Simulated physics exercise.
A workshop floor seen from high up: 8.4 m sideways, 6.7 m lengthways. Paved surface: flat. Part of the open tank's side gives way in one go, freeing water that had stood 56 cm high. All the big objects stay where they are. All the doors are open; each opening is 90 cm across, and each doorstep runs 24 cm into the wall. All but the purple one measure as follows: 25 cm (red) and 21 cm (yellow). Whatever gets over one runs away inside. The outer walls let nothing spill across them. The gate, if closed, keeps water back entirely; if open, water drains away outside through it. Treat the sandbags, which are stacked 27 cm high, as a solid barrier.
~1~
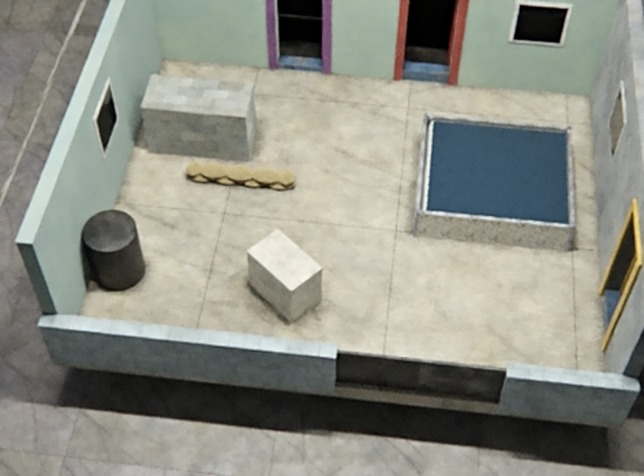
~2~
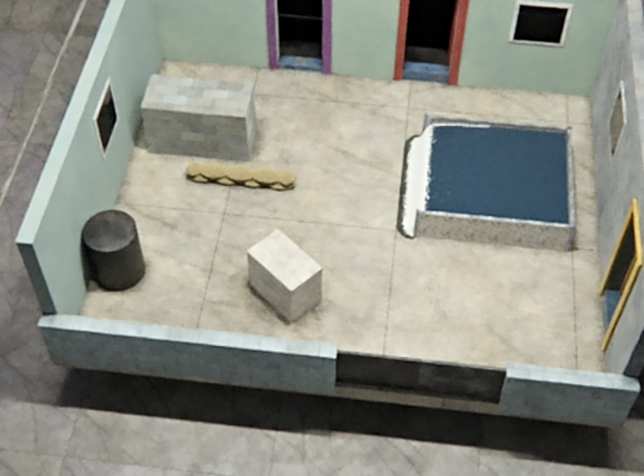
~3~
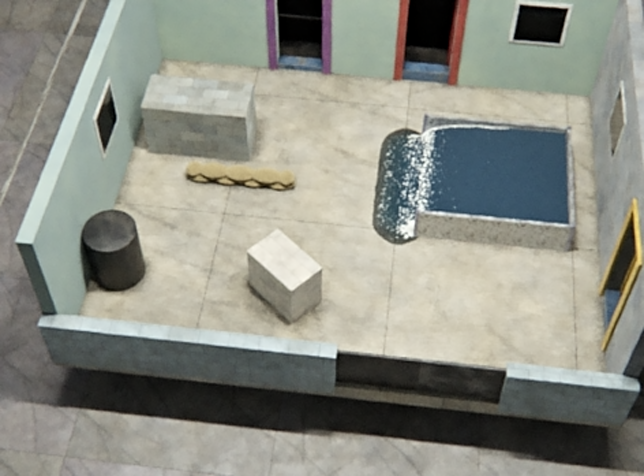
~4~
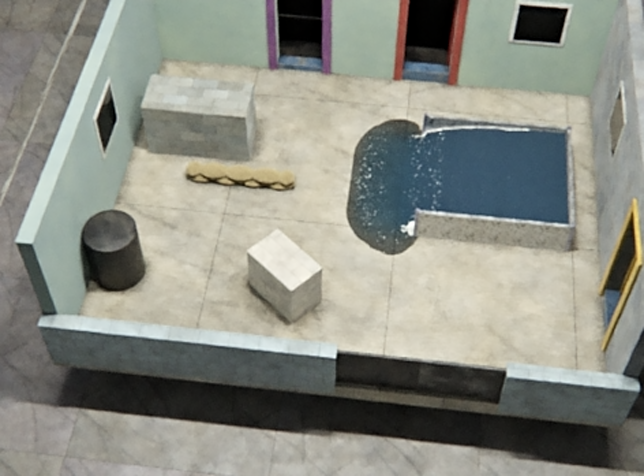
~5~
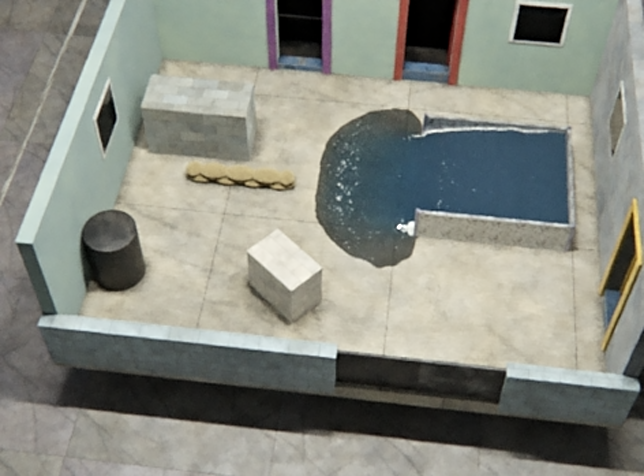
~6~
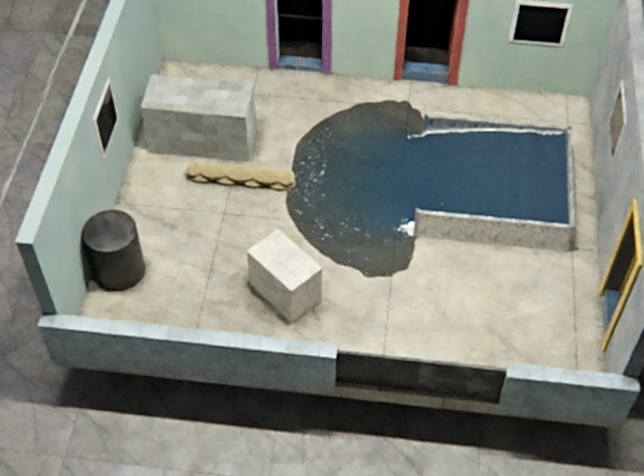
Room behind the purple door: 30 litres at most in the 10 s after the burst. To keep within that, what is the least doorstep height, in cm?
Some 13.5 cm.
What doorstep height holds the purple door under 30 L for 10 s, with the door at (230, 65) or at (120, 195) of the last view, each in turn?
14.0 and 13.5 cm.
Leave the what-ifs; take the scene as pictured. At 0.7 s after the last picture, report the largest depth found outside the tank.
It gets to close to 34 centimetres there.
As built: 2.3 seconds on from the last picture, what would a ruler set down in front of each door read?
In cm: Red 1, yellow 0, purple 14.
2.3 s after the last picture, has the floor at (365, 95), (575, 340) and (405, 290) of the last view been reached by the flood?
Spot one awash, spot two bone dry, spot three bone dry.
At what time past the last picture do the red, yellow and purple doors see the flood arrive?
Red 3.0 s, yellow not in the 10 s, purple 1.0 s.
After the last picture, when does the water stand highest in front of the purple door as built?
It peaks at about 2.8 s.
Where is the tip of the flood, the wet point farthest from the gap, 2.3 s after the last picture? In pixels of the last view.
The farthest wet point sits near (79, 315).
Then, 0.7 s after the last picture water covers 30 % of the floor, deepest (34 cm) near (252, 148); it has not reached the purple door.
Then, 2.3 s after the last picture water covers 50 % of the floor, deepest (32 cm) near (163, 59); 14 cm at the purple door, 0 litres in over its 13 cm doorstep.
Then, 9.3 s after the last picture water covers 95 % of the floor, deepest (13 cm) near (585, 96); 6 cm at the purple door, 32 litres in over its 13 cm doorstep.
At the purple door as built, the water peaked near 19 cm, 2.9 s after the last picture.
With a doorstep of 11.5 cm, 49 litres would have come in within the 10 s; with 16 cm, 12 litres. So under 30 litres takes about 13.5 cm.
